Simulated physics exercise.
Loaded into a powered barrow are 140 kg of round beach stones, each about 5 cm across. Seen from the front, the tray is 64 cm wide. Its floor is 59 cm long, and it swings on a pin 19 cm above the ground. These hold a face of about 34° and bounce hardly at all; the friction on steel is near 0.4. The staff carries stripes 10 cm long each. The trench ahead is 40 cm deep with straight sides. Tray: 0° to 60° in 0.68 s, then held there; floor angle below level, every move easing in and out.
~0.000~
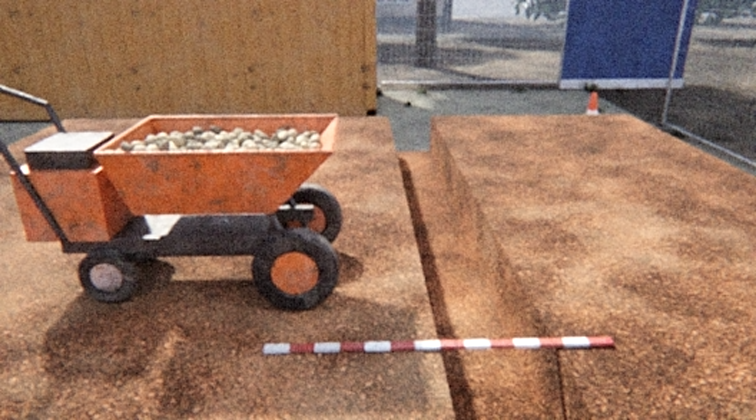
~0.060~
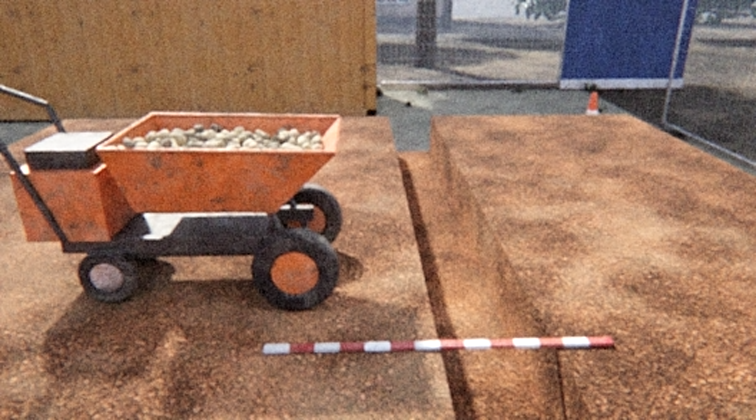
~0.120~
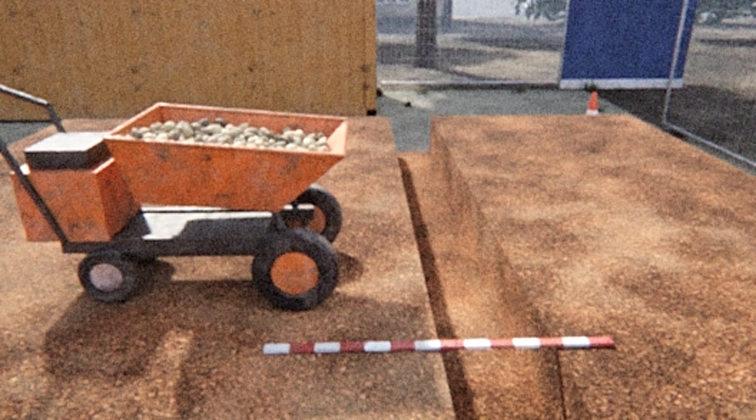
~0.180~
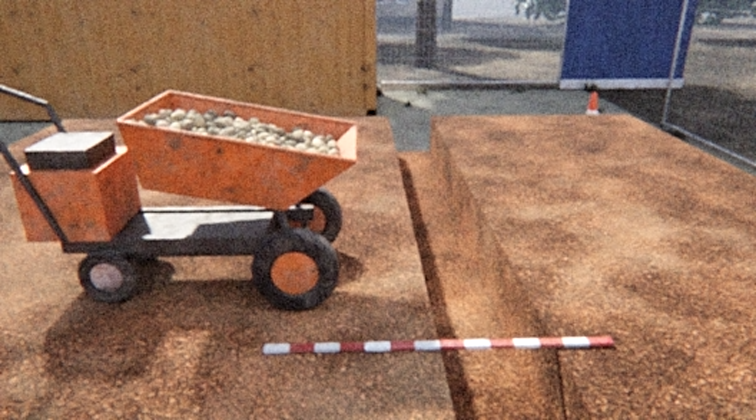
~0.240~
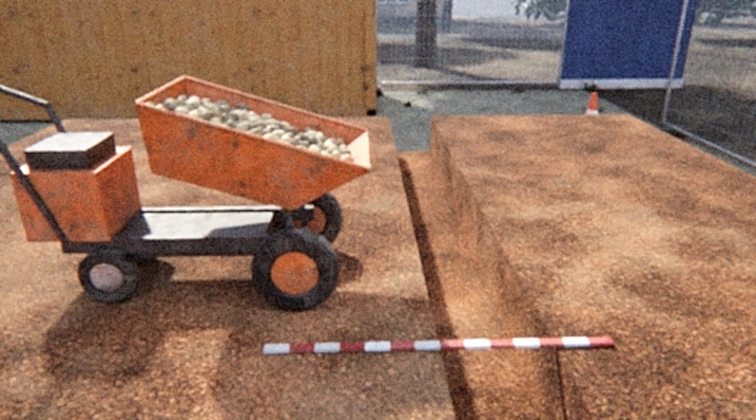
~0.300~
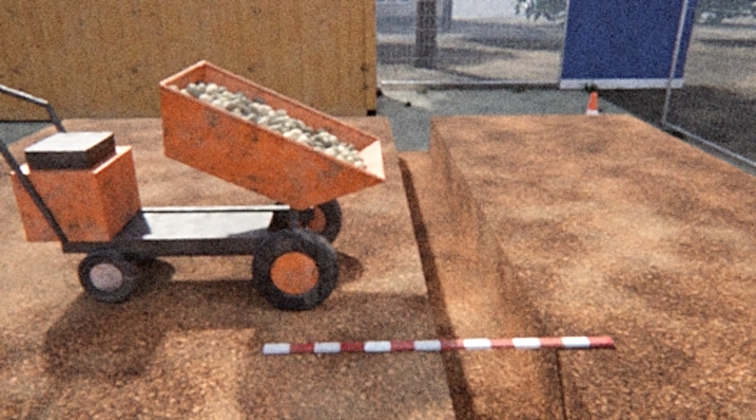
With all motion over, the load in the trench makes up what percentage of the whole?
It makes up about 91 percent of the whole load.
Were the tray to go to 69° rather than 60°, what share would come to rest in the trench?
Some 95 in a hundred, I'd say.
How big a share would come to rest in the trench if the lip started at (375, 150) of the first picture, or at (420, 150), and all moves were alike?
Around 60% for the first place and 30% for the second.
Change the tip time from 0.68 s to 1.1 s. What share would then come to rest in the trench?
Then some 100 per cent would.
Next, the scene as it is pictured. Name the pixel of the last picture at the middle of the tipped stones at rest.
Their middle lands near (474, 328).
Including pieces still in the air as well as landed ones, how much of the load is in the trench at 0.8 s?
I'd put it near 20 per cent.
After 0.5 s the floor is at 51°; 100 % in the tray; the foremost stones are at (399, 202).
After 0.8 s the floor is at 60°; 81 % in the tray, 1 % short of the trench, 19 % in the trench; the foremost stones are at (488, 253).
After 1.1 s the floor is at 60°; 28 % in the tray, 63 % in the trench, 8 % past the trench; the foremost stones are at (597, 269).
After 3.1 s the floor is at 60°; 0 % in the tray, 91 % in the trench, 9 % past the trench; the foremost stones are at (753, 259).
